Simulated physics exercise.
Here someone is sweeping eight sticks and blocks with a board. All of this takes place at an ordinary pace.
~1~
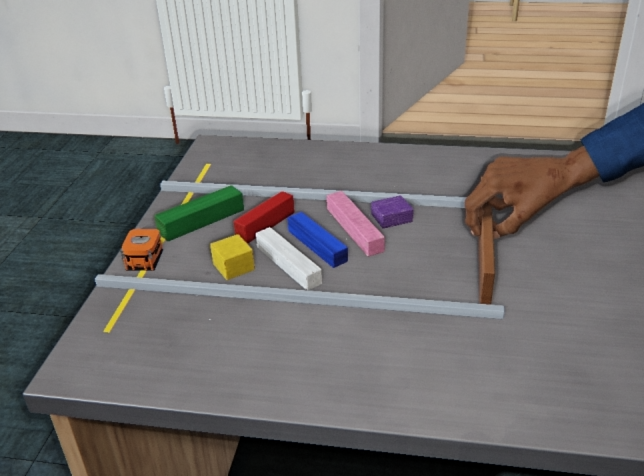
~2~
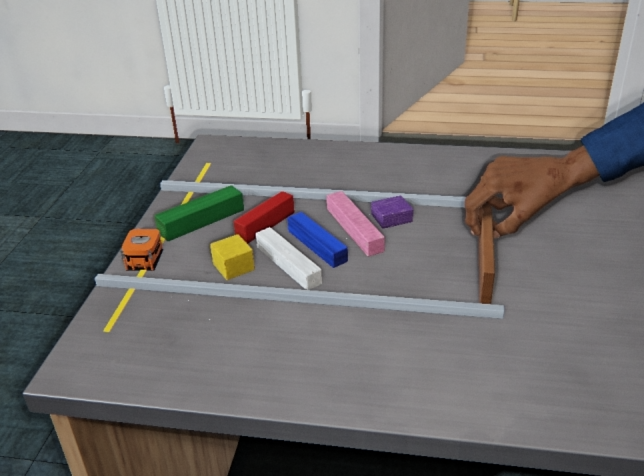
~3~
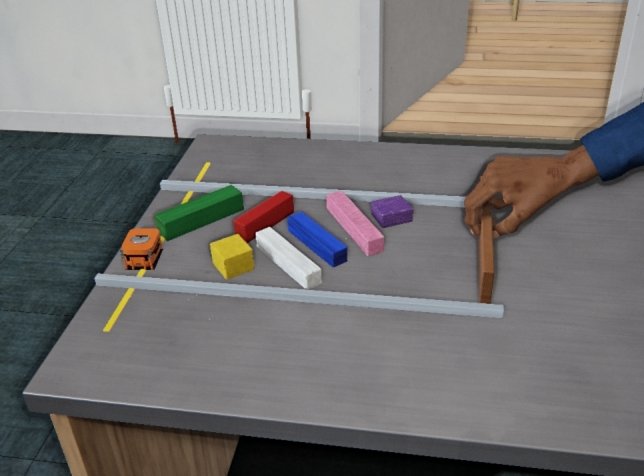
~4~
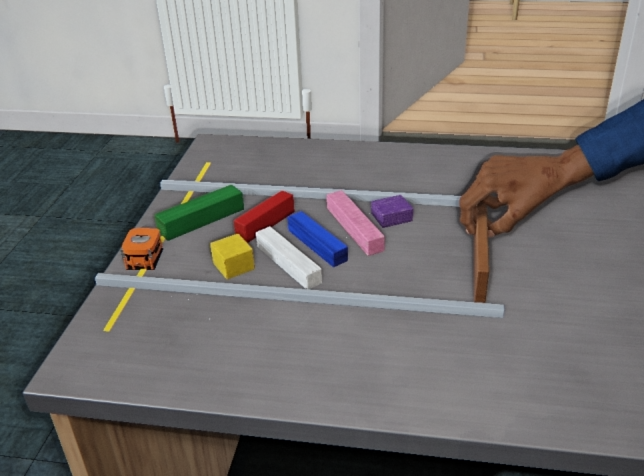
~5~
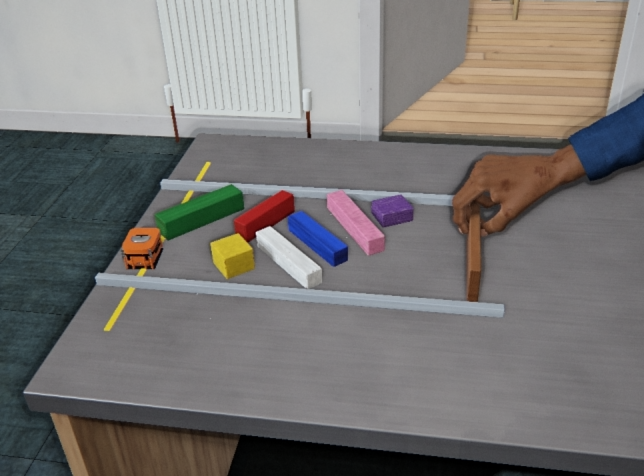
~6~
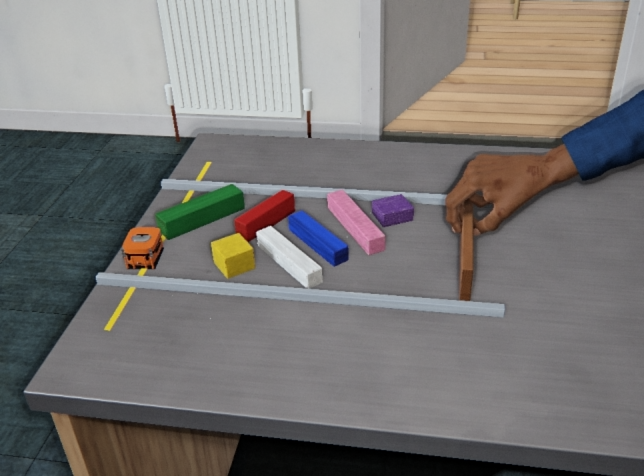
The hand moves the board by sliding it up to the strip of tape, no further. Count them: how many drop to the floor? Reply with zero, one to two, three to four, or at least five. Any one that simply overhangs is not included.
It comes to three to four.
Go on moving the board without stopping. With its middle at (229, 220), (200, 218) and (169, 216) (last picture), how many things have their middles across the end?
0; 2; 4.
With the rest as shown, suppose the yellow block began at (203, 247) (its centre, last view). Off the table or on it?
So it drops, then.
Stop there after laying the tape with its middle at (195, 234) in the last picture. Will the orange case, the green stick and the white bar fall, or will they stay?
OK, so the orange case comes off, the green stick comes off, and the white bar? It stays where it is.
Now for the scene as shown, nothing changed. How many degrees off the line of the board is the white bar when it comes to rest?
Near 30 degrees.
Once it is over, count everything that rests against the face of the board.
At rest, 4 are in contact.
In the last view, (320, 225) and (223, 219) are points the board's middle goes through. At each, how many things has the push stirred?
First 5, after that 8.
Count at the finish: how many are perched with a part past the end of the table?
It comes to 3.
Soon after, none off yet; orange case at rest near (143, 248); green stick at rest near (201, 211); yellow block at rest near (233, 256).
After that, none off yet; orange case at rest near (143, 248); green stick displaced a little near (176, 210); yellow block displaced about its own width near (190, 259).
In the end, the number that fall off is three or four; gone, red stick, yellow block, green stick and orange case.
